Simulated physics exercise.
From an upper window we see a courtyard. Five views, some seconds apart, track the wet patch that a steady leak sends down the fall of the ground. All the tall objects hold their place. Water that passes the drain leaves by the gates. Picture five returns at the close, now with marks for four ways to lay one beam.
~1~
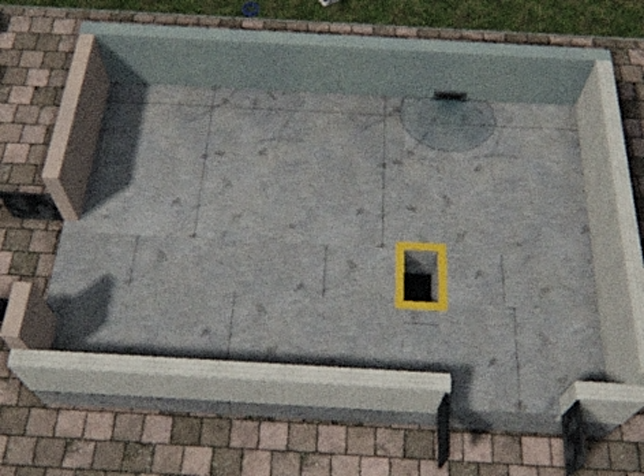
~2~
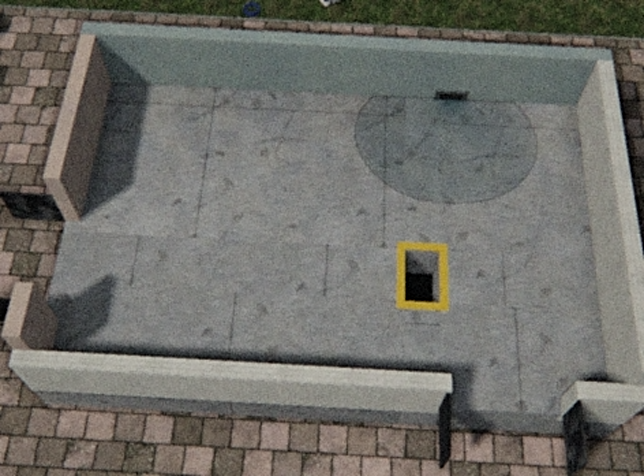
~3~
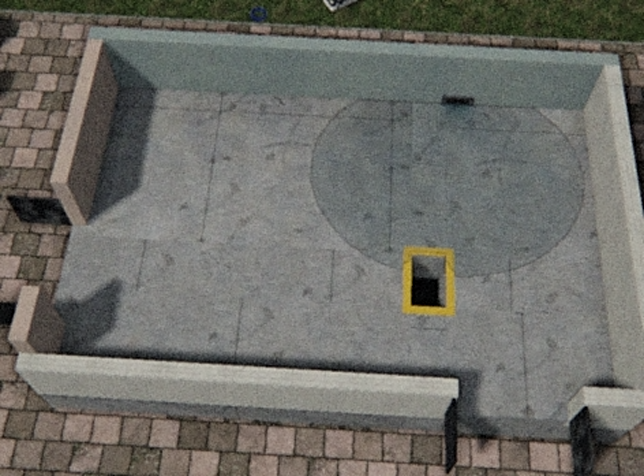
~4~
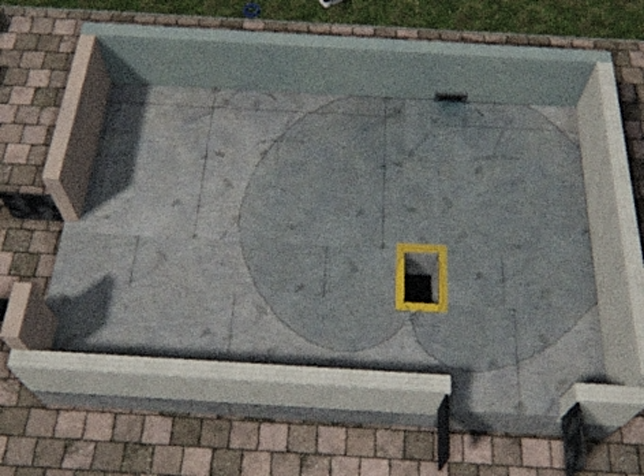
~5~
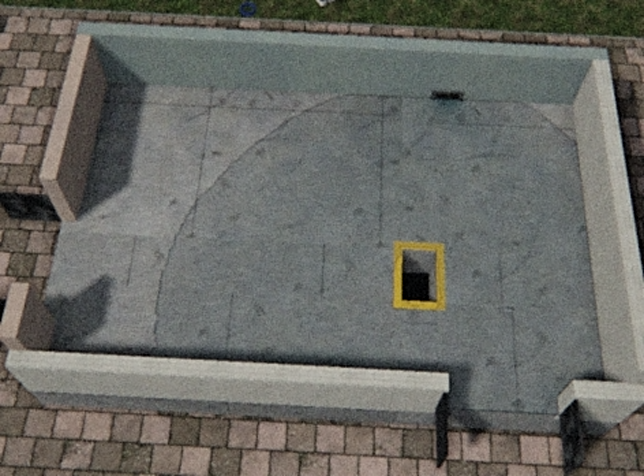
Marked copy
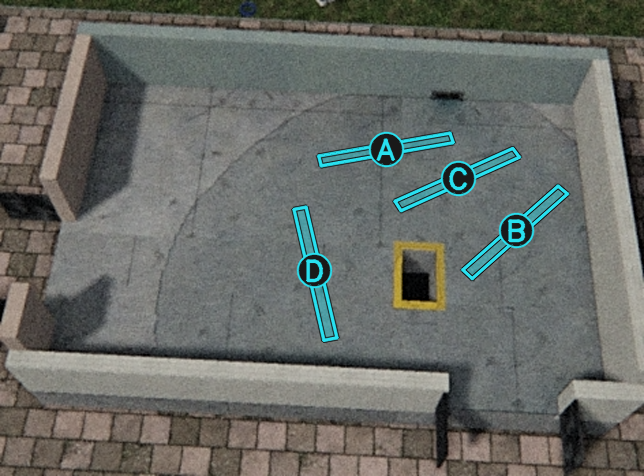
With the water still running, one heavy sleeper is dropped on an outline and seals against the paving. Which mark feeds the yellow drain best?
Use spot B.
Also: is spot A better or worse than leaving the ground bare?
It is worse.
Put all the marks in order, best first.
B, D, A, C.
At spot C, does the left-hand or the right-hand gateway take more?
The left gate.
On the marked copy, A from (320, 160) to (451, 137); B from (467, 274) to (562, 189); C from (398, 205) to (516, 152); D from (300, 208) to (330, 339).
Choosing A, about 8 % of the stream runs into the yellow drain, about 87 % out by the gates.
Choosing B, about 46 % of the stream runs into the yellow drain, about 52 % out by the gates.
Choosing C, about 5 % of the stream runs into the yellow drain, about 94 % out by the gates.
Choosing D, about 21 % of the stream runs into the yellow drain, about 75 % out by the gates.
